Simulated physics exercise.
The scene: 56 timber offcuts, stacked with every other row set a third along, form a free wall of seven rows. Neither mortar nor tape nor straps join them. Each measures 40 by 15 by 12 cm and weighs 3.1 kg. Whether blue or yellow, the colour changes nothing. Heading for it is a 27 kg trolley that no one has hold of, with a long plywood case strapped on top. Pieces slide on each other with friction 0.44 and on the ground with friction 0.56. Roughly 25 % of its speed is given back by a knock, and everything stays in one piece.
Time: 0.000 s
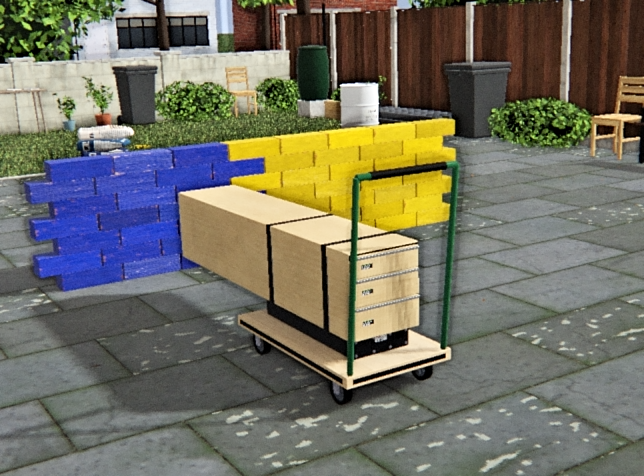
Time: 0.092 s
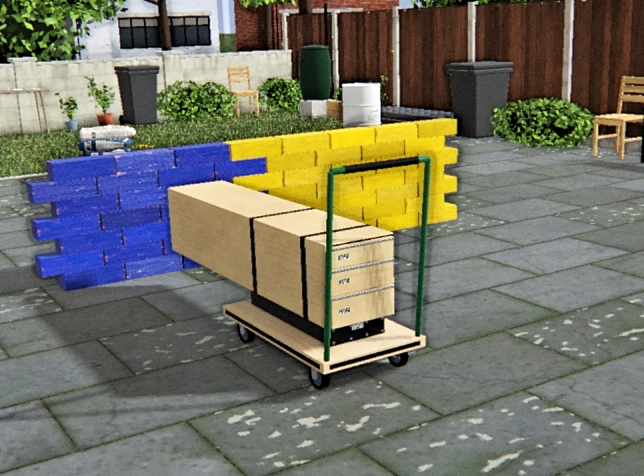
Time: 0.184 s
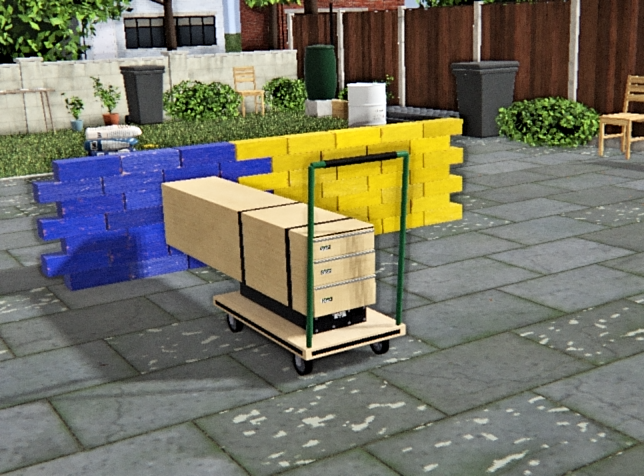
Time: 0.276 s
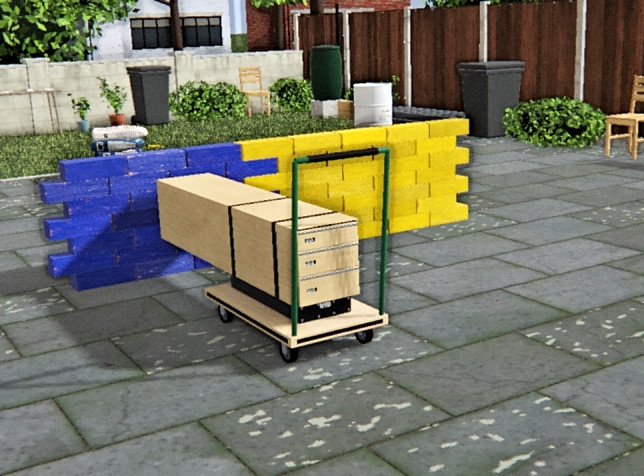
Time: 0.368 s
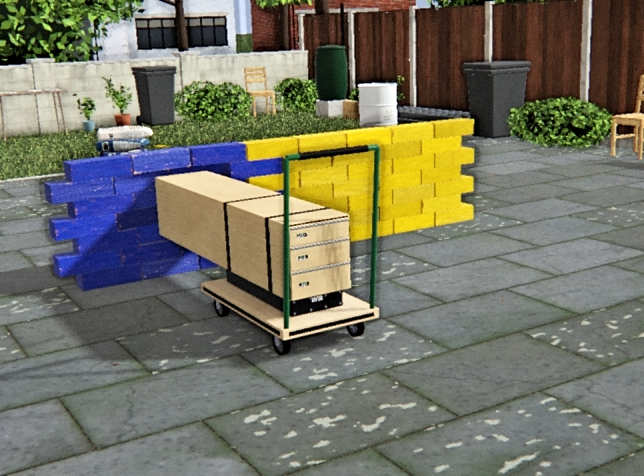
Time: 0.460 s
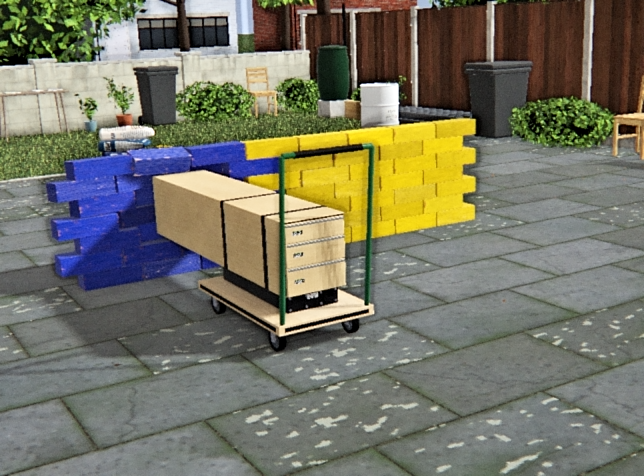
Loaded flatbed trolley rolling unattended across a paved yard, its long box pushing into a blue and yellow block wall, shifting some blocks.
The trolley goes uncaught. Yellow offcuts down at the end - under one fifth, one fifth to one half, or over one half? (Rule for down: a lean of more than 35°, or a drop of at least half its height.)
Most likely the down share is below one in five.
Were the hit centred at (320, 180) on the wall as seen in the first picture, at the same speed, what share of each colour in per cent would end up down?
The yellow ones would be 60 per cent down and the blue ones 10 per cent.
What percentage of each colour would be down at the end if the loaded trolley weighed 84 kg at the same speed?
Colour by colour that makes yellow 10, blue 60 percent.
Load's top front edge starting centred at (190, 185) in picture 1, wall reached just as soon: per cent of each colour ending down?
Yellow 0%, blue 0%.
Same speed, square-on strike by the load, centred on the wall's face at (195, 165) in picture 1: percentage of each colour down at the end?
Yellow 0, blue 30 per cent.
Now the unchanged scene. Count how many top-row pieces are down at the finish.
That row gives 5 in all.
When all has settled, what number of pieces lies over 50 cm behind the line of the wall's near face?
Around 14, give or take.
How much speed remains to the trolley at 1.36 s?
Roughly 0.0 m/s.
After 0.62 s, load 16 cm past the wall's line, still rolling; none of the 32 yellow offcuts down (0 of 56 in all colours); top yellow offcut leaning 12°; top blue offcut leaning 12°.
After 0.84 s, load 20 cm past the wall's line, still rolling; none of the 32 yellow offcuts down (13 of 56 in all colours); top yellow offcut leaning 33°; top blue offcut leaning 32°, 7 cm lower.
After 1.04 s, load 22 cm past the wall's line, still rolling; 4 of the 32 yellow offcuts down (19 of 56 in all colours); top yellow offcut leaning 67°, 29 cm lower; top blue offcut leaning 70°, 38 cm lower.
After 1.36 s, load 24 cm past the wall's line, still rolling; 4 of the 32 yellow offcuts down (20 of 56 in all colours); top yellow offcut on its side; top blue offcut on its side.
At rest (2.1 s), load 25 cm past the wall's line, stopped; 4 of the 32 yellow offcuts down (20 of 56 in all colours); top yellow offcut on its side; top blue offcut 71 cm lower. That is 12 per cent. As the last picture would show them, middles, top yellow offcut near (259, 220), top blue offcut near (236, 211).
